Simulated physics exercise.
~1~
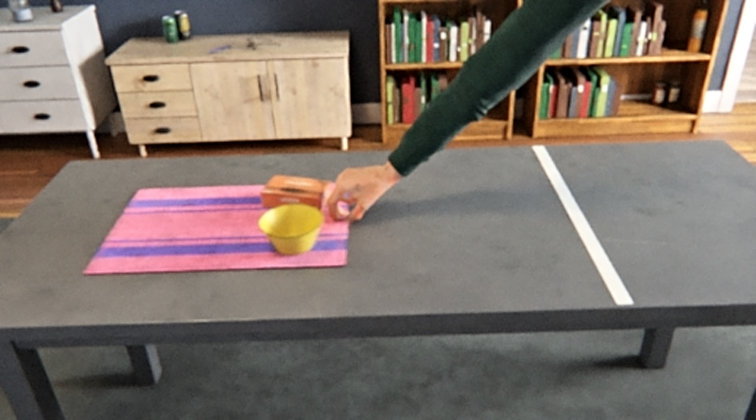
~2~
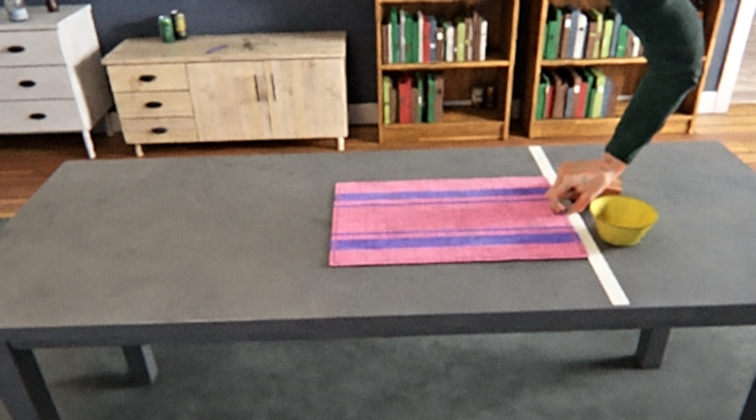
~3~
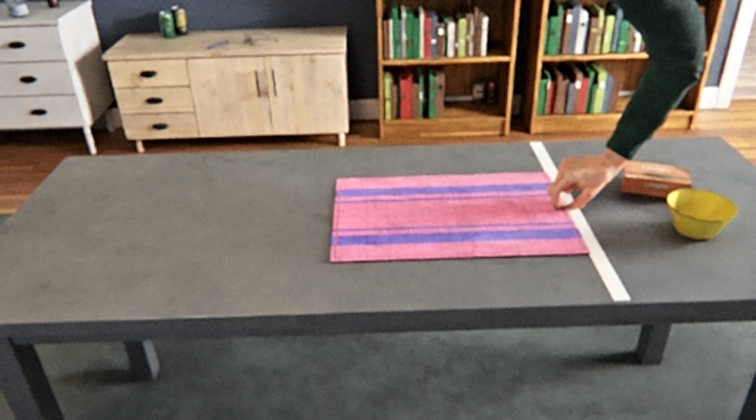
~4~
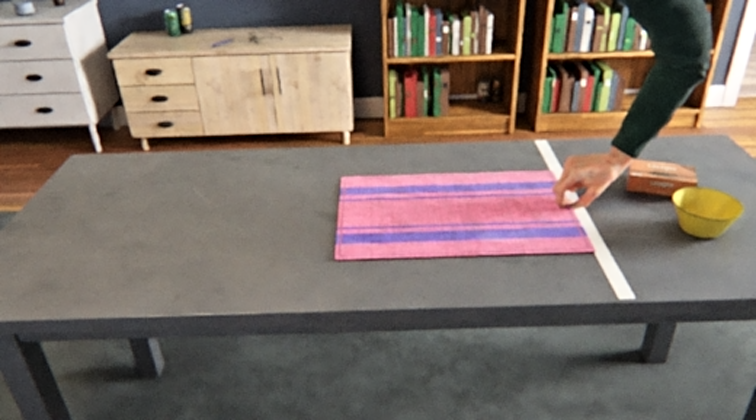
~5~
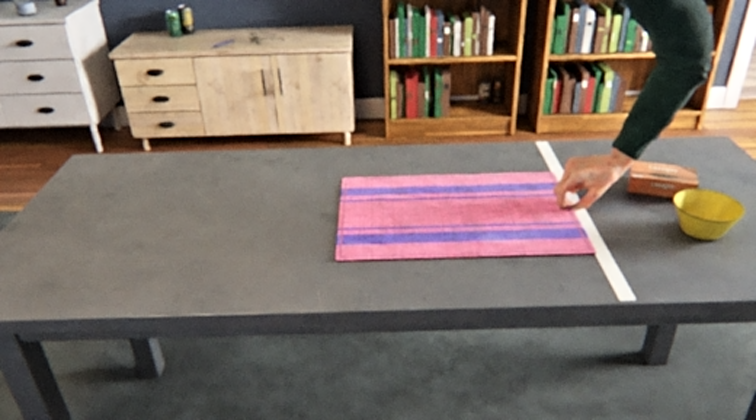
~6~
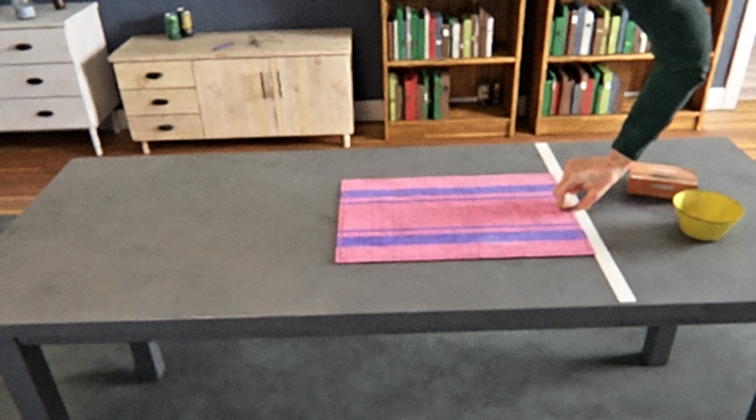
On a grey table, a hand pulling a pink striped mat right to white tape, orange packet and yellow bowl sliding off it.
